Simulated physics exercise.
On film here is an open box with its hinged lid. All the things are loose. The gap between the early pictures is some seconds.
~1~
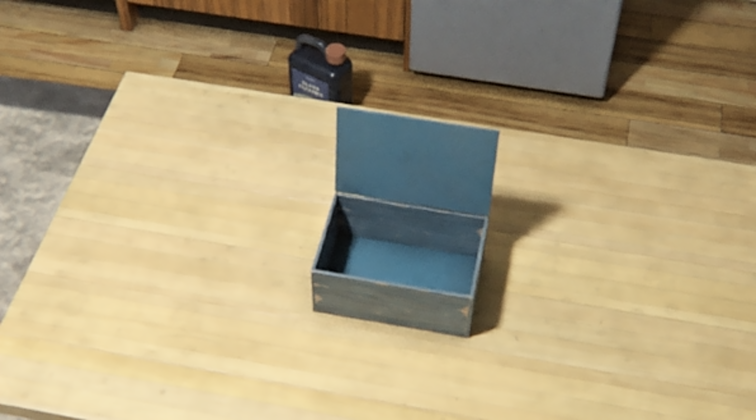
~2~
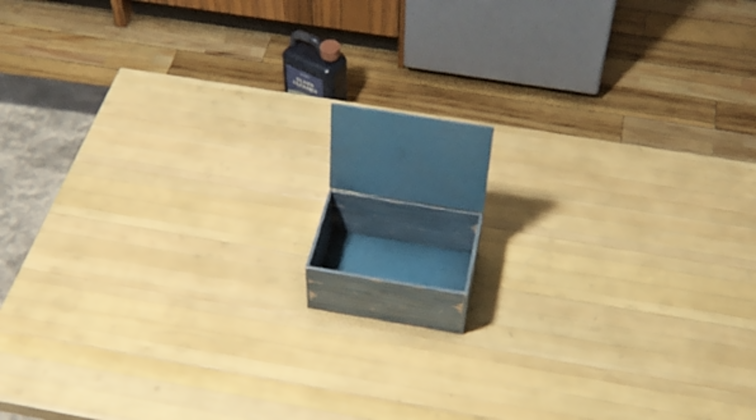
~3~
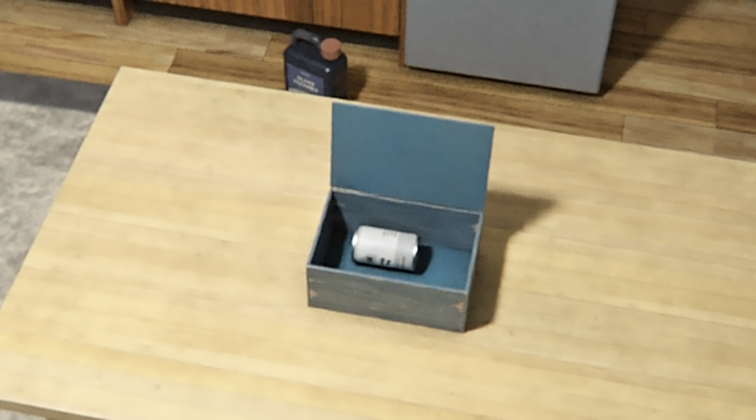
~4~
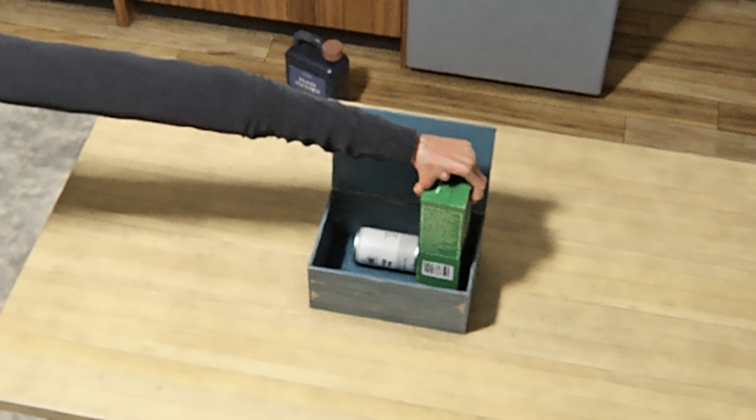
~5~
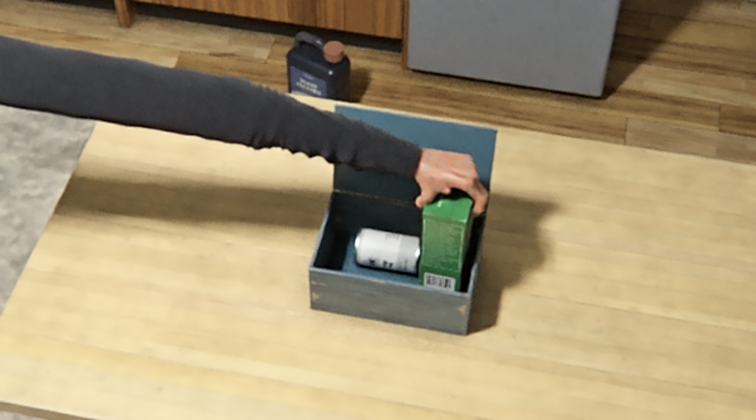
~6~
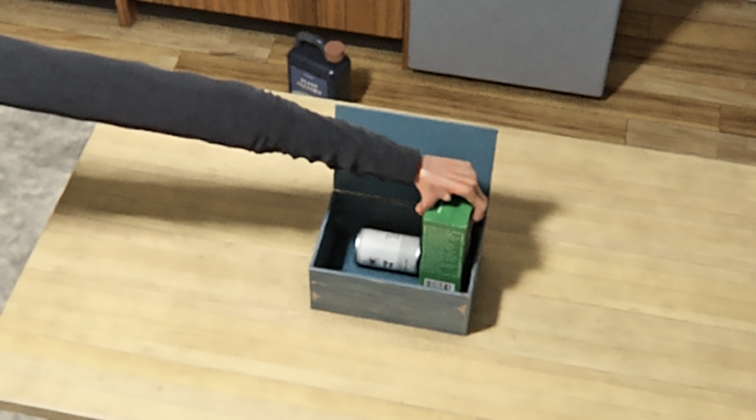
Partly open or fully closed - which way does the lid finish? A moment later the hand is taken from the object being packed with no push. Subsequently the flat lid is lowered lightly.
Partly open.
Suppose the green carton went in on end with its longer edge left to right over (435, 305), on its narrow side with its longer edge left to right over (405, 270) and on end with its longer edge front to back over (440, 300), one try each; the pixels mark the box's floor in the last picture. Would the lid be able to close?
With the first placement it remains raised; with the second it settles down; with the third it remains raised.
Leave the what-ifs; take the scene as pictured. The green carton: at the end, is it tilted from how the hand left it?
Simply put, the green carton remains unturned.
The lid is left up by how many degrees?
The answer is about 70 degrees.
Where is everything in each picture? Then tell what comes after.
The last thing is not in view yet, in the first frame.
The last thing is not in view yet, in the second frame.
The last thing is not in view yet; white tin (386, 248), in the third frame.
On its way; green carton (445, 228); white tin (388, 250), in the fourth frame.
On its way; green carton (447, 241); white tin (389, 251), in the fifth frame.
In place under the hand; green carton (446, 247); white tin (389, 251), in the sixth frame.
Then, 1.10 s on from there, lid starting down.
Then, 1.70 s on from there, lid 70° above the rim.
Then, 4.10 s on from there, lid 71° above the rim.
In the end, lid 72° above the rim; both unmoved. At the end, from the last picture's camera, green carton near (447, 245).
